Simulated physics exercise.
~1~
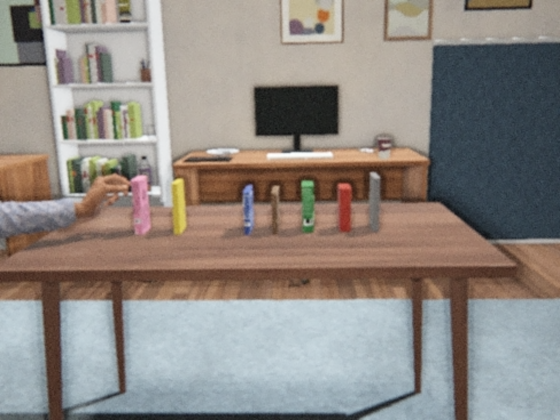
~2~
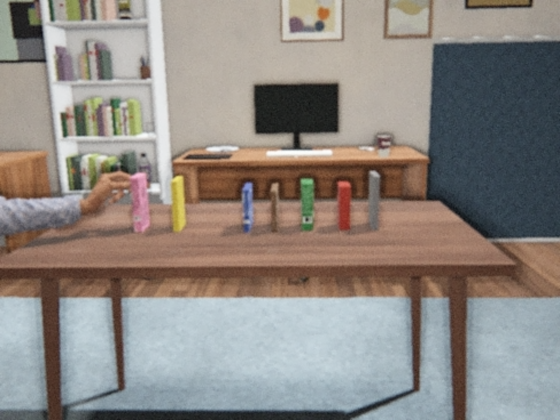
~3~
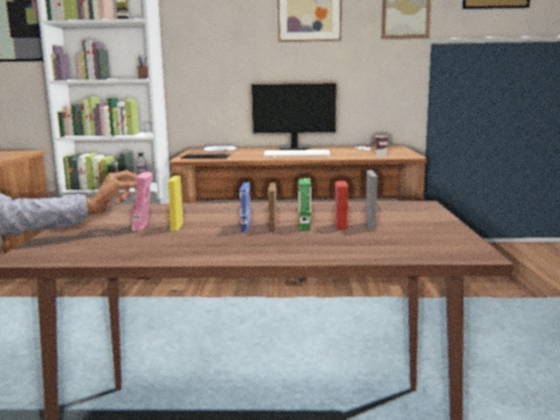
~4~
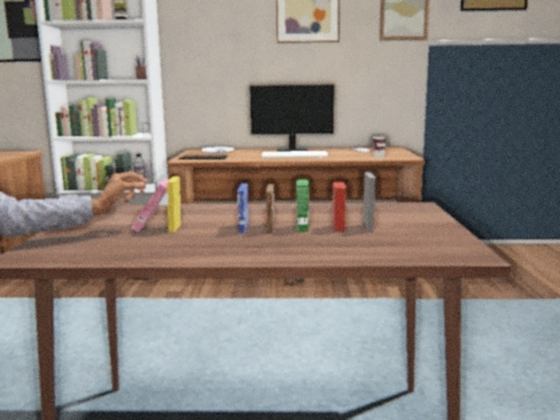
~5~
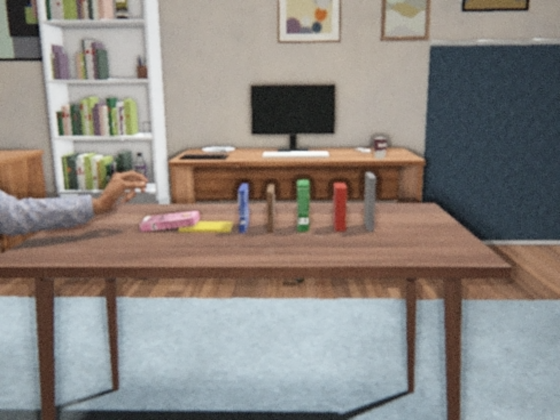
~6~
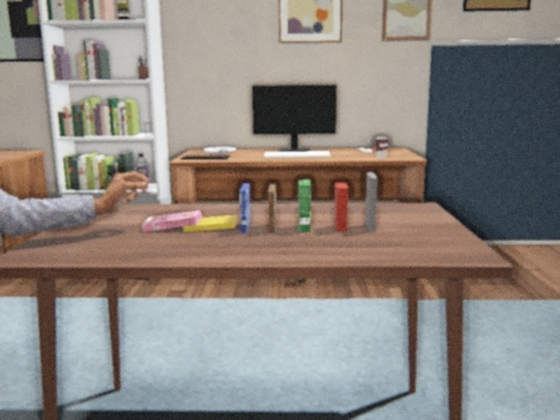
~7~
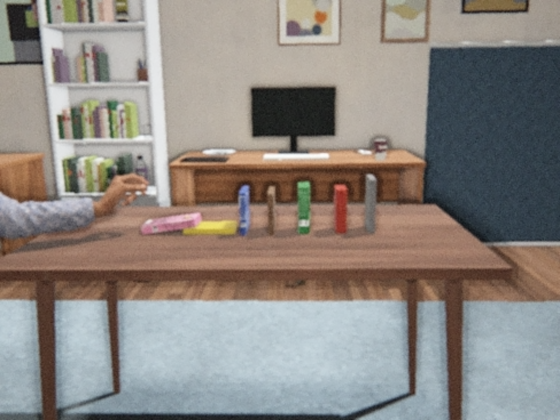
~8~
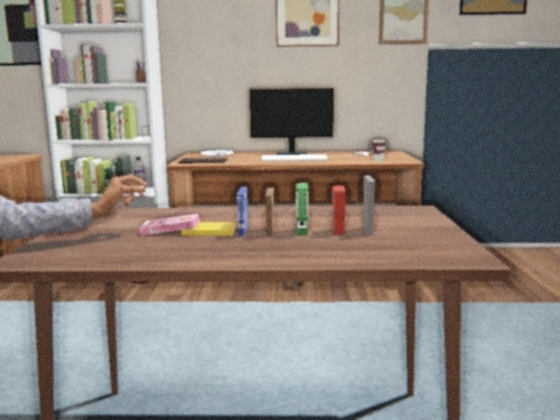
Hand tipping a pink packet rightward into a yellow block, both toppling flat on a wooden table while five other pieces stay standing.
